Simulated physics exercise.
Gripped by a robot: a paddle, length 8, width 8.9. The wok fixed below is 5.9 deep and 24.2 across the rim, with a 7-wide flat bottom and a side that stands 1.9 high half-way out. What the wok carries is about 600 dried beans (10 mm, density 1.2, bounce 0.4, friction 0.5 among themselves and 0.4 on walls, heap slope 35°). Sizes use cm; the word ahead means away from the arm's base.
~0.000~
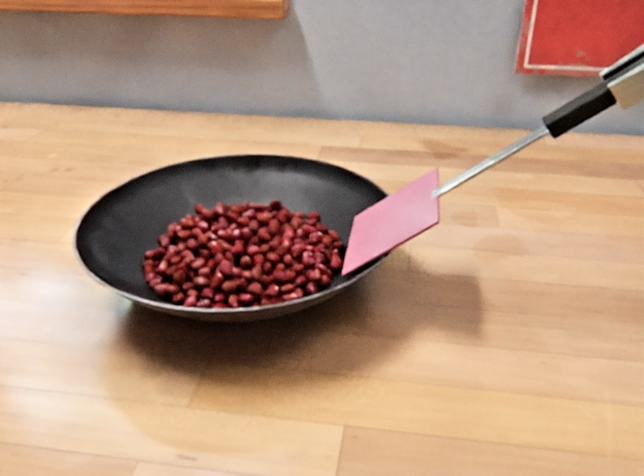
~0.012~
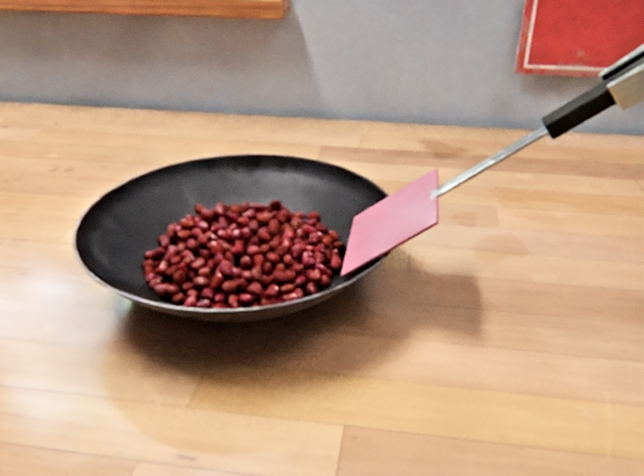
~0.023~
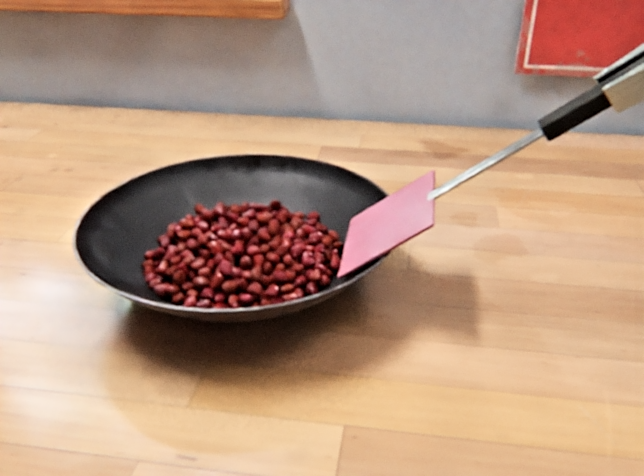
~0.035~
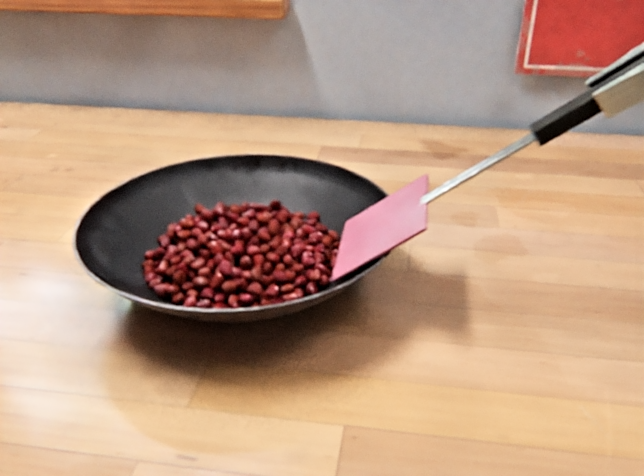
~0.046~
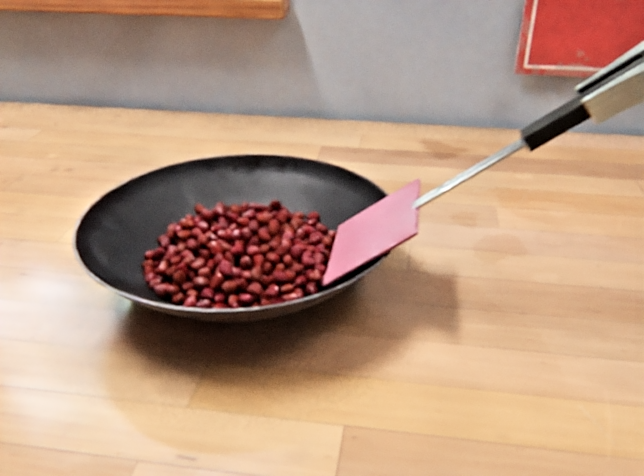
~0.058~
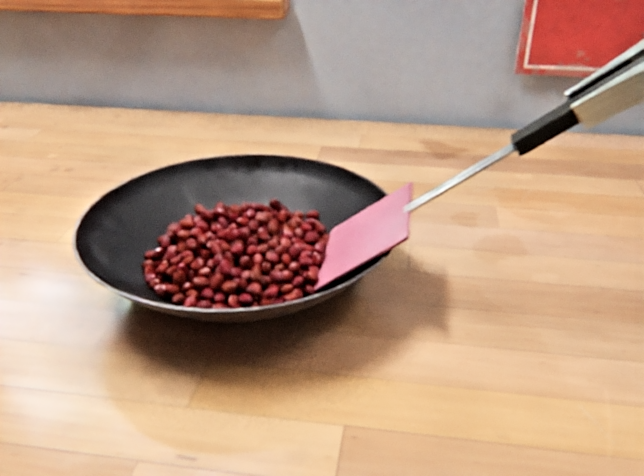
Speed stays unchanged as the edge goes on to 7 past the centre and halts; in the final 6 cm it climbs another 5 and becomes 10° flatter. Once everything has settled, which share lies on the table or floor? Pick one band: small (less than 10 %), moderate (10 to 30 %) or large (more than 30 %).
Moderate.
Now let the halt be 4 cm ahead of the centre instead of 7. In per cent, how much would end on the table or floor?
0 %, roughly.
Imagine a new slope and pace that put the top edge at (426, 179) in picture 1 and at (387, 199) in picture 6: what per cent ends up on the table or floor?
Some 30 percent ends up on the table or floor.
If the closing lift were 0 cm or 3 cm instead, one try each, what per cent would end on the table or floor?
About 20 and 15 per cent.
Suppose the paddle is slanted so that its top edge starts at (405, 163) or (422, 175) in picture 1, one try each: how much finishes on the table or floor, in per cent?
First try around 25 percent, second around 20 percent.
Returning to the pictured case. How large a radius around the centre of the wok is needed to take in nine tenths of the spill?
Around 25 centimetres from the centre.
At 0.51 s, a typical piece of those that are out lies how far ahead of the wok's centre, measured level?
Distance ahead of centre: Approx. 16 cm.
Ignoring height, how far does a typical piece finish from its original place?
Somewhere near 5 centimetres, I reckon.
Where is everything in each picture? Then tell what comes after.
Paddle top edge at (438, 193), sloping 38°; upper third of the load around (246, 244), from x 150 to 340, top at y 205; 597 in the wok, in the first picture.
Paddle top edge at (438, 193), sloping 38°; upper third of the load around (246, 244), from x 150 to 340, top at y 205, in the second picture.
Paddle top edge at (434, 195), sloping 38°; upper third of the load around (246, 244), from x 150 to 340, top at y 205, in the third picture.
Paddle top edge at (427, 199), sloping 38°; upper third of the load around (246, 244), from x 150 to 340, top at y 205, in the fourth picture.
Paddle top edge at (419, 204), sloping 38°; upper third of the load around (246, 244), from x 150 to 340, top at y 205, in the fifth picture.
Paddle top edge at (410, 208), sloping 38°; upper third of the load around (245, 244), from x 150 to 335, top at y 205; 597 in the wok, in the sixth picture.
After 0.16 s, sloping 38°, highest piece 5 above the table; 597 in the wok.
After 0.26 s, sloping 34°, highest piece 7 above the table; 597 in the wok.
After 0.51 s, sloping 28°, highest piece 8 above the table; 501 in the wok, 79 on the table or floor, 17 on the blade or in flight.
After 1.56 s, sloping 28°, highest piece 7 above the table; 501 in the wok, 96 on the table or floor.
At rest, 501 in the wok, 96 on the table or floor. That is 16 % on the table or floor.
